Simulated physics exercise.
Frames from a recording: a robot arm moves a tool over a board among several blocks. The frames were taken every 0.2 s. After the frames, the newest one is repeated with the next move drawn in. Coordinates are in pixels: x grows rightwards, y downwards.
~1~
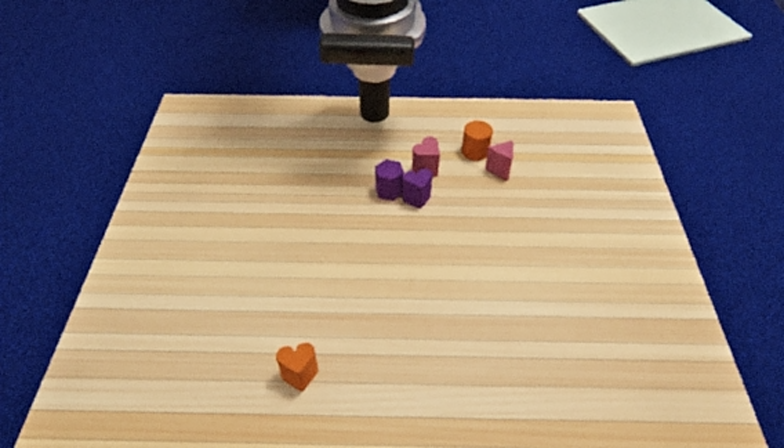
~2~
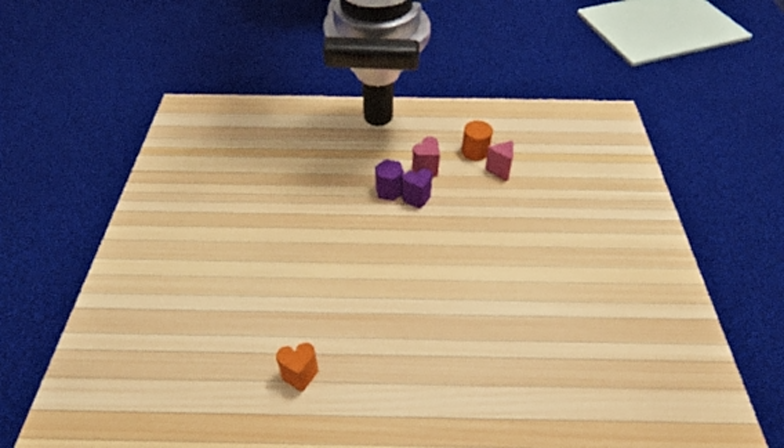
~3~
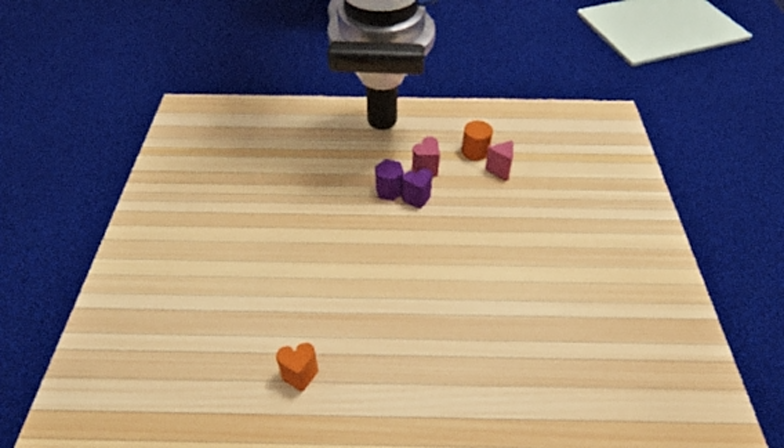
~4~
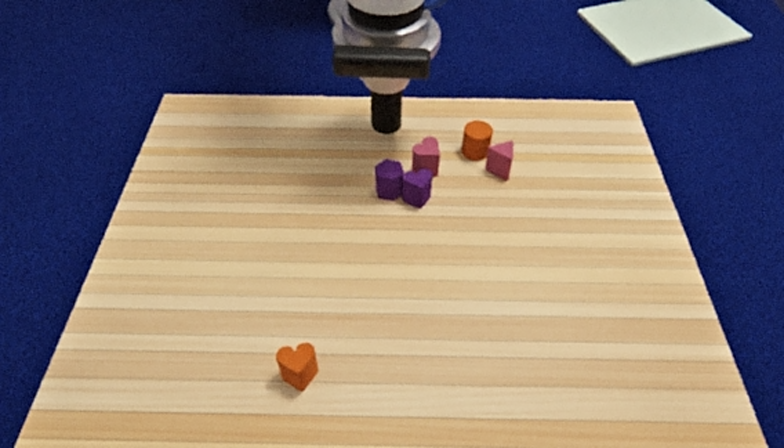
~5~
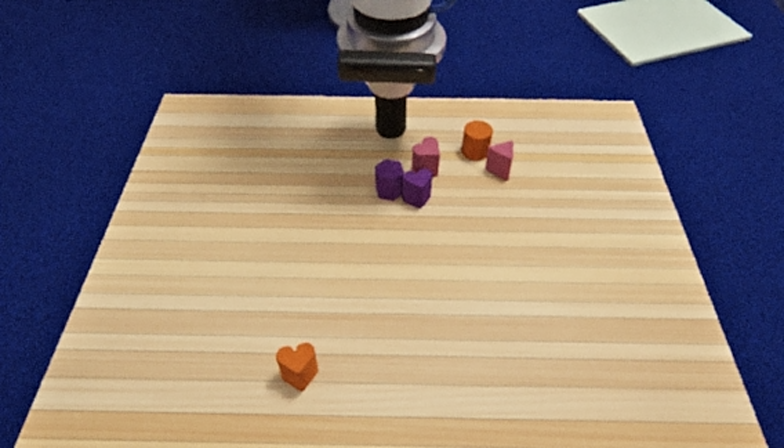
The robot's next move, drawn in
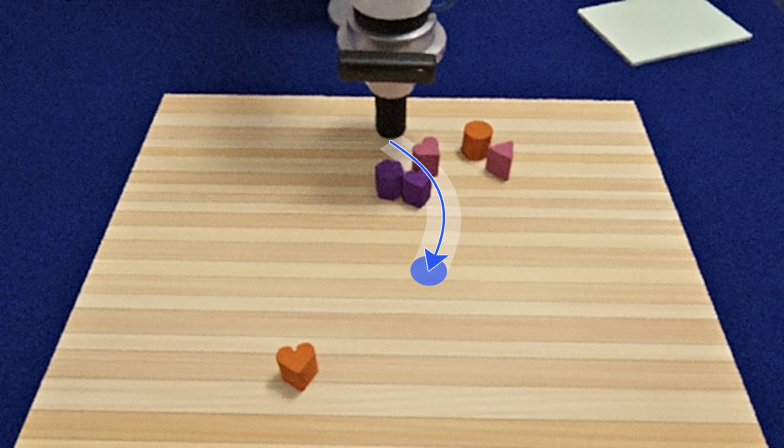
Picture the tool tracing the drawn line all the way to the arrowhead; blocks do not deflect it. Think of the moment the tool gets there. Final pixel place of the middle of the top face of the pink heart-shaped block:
My estimate: (475, 197).
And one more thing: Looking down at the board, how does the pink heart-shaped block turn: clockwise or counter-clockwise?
Against the clock.
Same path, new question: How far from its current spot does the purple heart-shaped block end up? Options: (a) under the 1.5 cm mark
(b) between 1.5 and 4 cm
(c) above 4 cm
b.
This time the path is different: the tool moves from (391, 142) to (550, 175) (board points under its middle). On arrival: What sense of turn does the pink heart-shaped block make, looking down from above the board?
The turn is clockwise.
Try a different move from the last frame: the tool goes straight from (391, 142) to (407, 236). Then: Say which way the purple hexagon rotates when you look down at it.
Watching from overhead, you'd notice the purple hexagon rotating clockwise.
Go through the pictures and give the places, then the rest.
Tool's lower end (375, 114); purple hexagon (390, 169); purple heart-shaped block (418, 177); pink heart-shaped block (428, 147), in the first picture.
Tool (378, 118); blocks still, in the second picture.
Tool (382, 122); blocks still, in the third picture.
Tool (386, 126); blocks still, in the fourth picture.
Tool (391, 130); purple hexagon (390, 169); purple heart-shaped block (418, 177); pink heart-shaped block (428, 147), in the fifth picture.
Drawn move, from (391, 142) via (429, 174) and (444, 219), ending at (429, 271).
The first path, step by step. One third of the way, tool (430, 163); pink heart-shaped block (450, 167).
Two thirds of the way, tool (445, 208); purple heart-shaped block (418, 191), turned 110° clockwise; pink heart-shaped block (475, 196), turned 45° anticlockwise.
At the end, tool (430, 259); purple hexagon still; purple heart-shaped block (418, 191), turned 110° clockwise; pink heart-shaped block (475, 197), turned 45° anticlockwise.
